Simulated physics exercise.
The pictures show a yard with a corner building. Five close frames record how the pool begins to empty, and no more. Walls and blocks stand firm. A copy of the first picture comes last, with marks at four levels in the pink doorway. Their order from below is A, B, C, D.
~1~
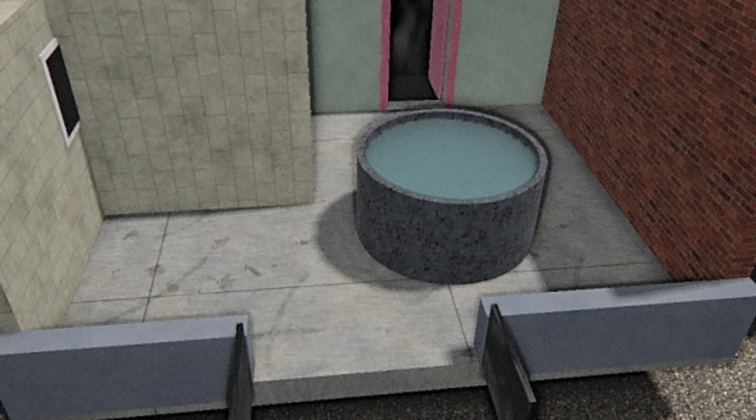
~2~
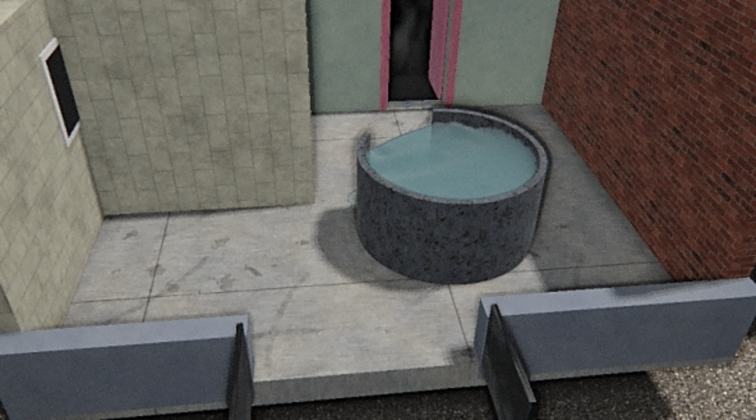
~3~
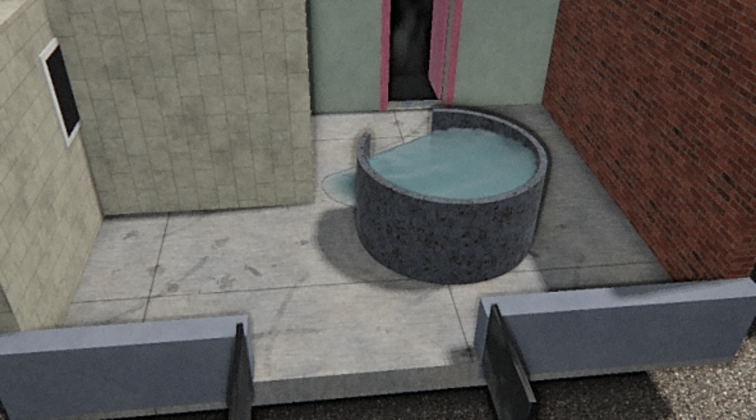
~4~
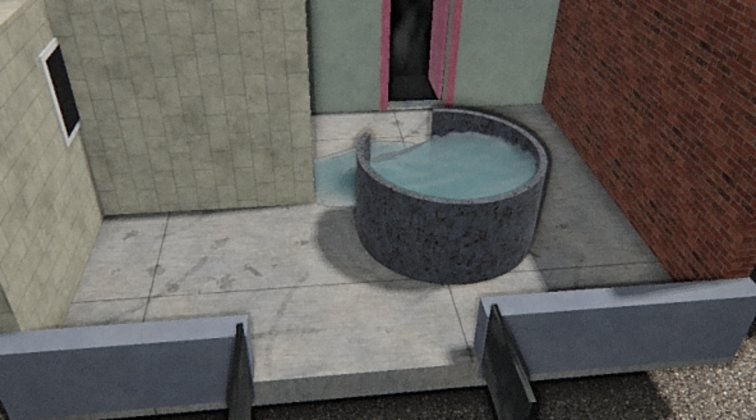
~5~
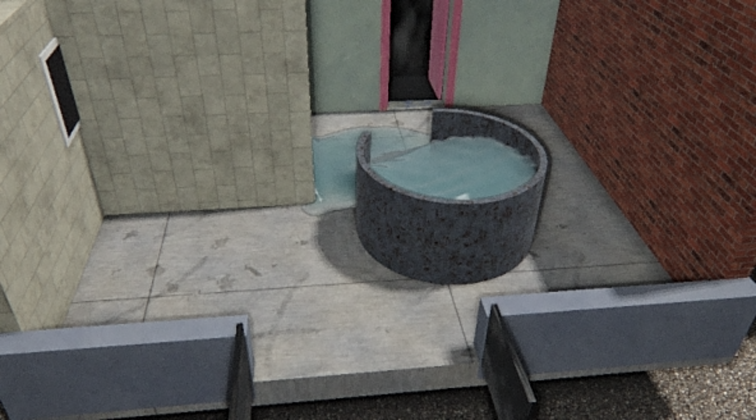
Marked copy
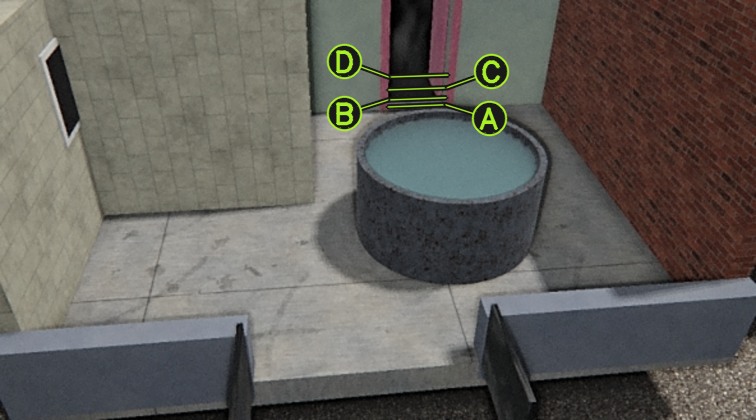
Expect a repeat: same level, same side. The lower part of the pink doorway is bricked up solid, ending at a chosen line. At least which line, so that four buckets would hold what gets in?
Go for C.
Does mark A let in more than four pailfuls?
Yes.
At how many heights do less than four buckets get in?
Two of the four.
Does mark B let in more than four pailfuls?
Yes.
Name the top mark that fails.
B.
On the marked copy, A at (416, 105); B at (417, 98); C at (417, 88); D at (418, 76); from the bottom up A, B, C, D.
With A, dozens of bucketfuls pour in.
With B, about 8 bucketfuls get in.
With C, a splash gets over, under a bucket.
With D, nothing gets over.
